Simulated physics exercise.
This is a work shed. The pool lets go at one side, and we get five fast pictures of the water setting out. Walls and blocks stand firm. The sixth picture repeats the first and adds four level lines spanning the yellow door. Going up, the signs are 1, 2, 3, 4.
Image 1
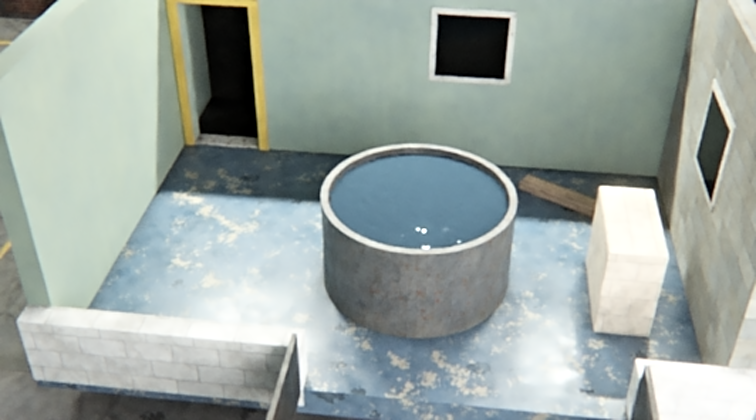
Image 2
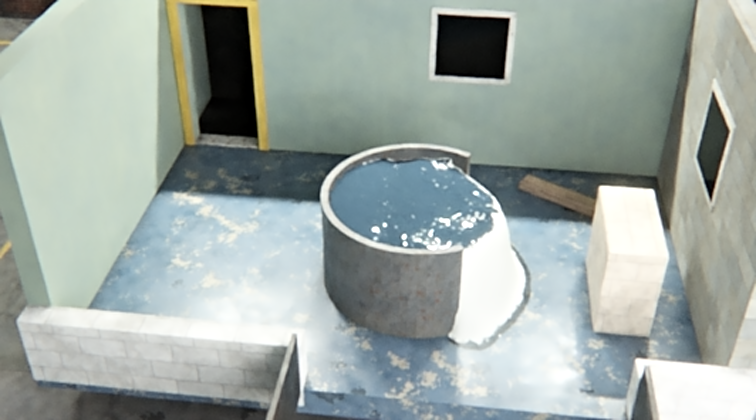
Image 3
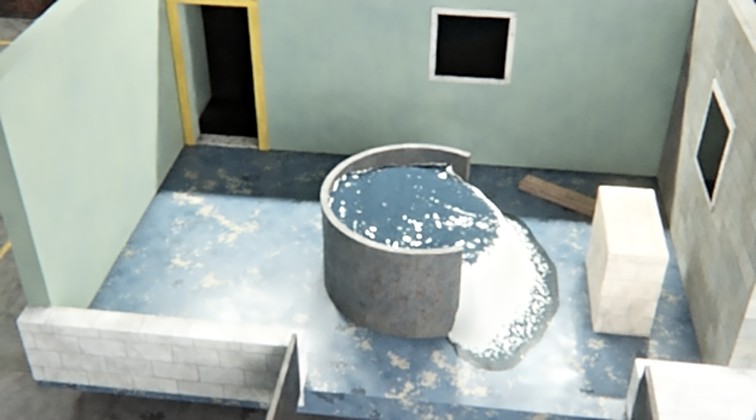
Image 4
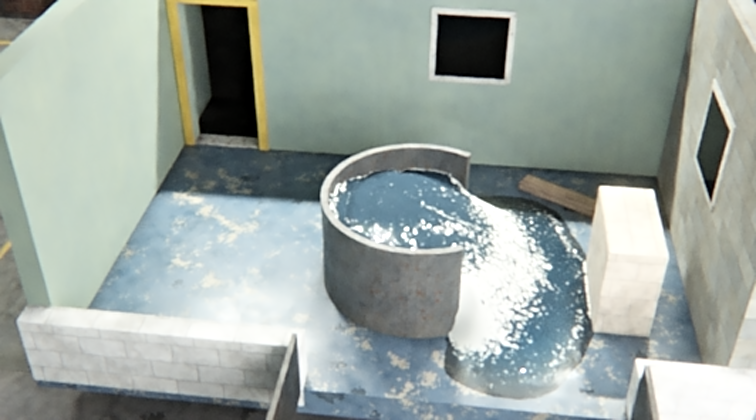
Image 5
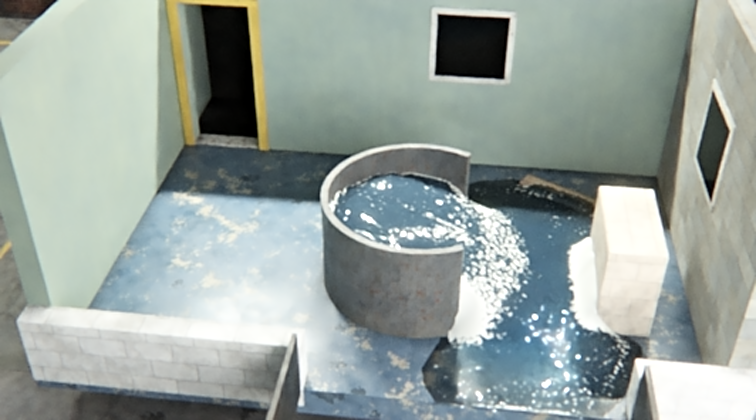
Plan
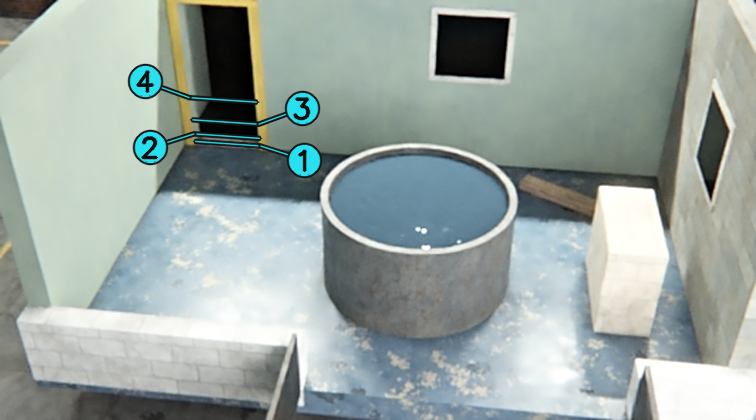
Water in a round gray tank burst out through its suddenly open right side, poured onto the shed floor in a white rush, then spread around the pale block and reached the wooden plank.
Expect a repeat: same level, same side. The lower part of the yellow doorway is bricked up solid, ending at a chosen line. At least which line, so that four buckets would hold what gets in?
That is mark 2.
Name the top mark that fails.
Mark 1.
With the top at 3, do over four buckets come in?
No, that is safe.
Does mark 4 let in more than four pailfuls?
No.
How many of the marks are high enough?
Three.
On the marked copy, 1 at (227, 143); 2 at (226, 136); 3 at (225, 122); 4 at (222, 99); from the bottom up 1, 2, 3, 4.
With 1, about 9 bucketfuls get in.
With 2, a splash gets over, under a bucket.
With 3, nothing gets over.
With 4, nothing gets over.
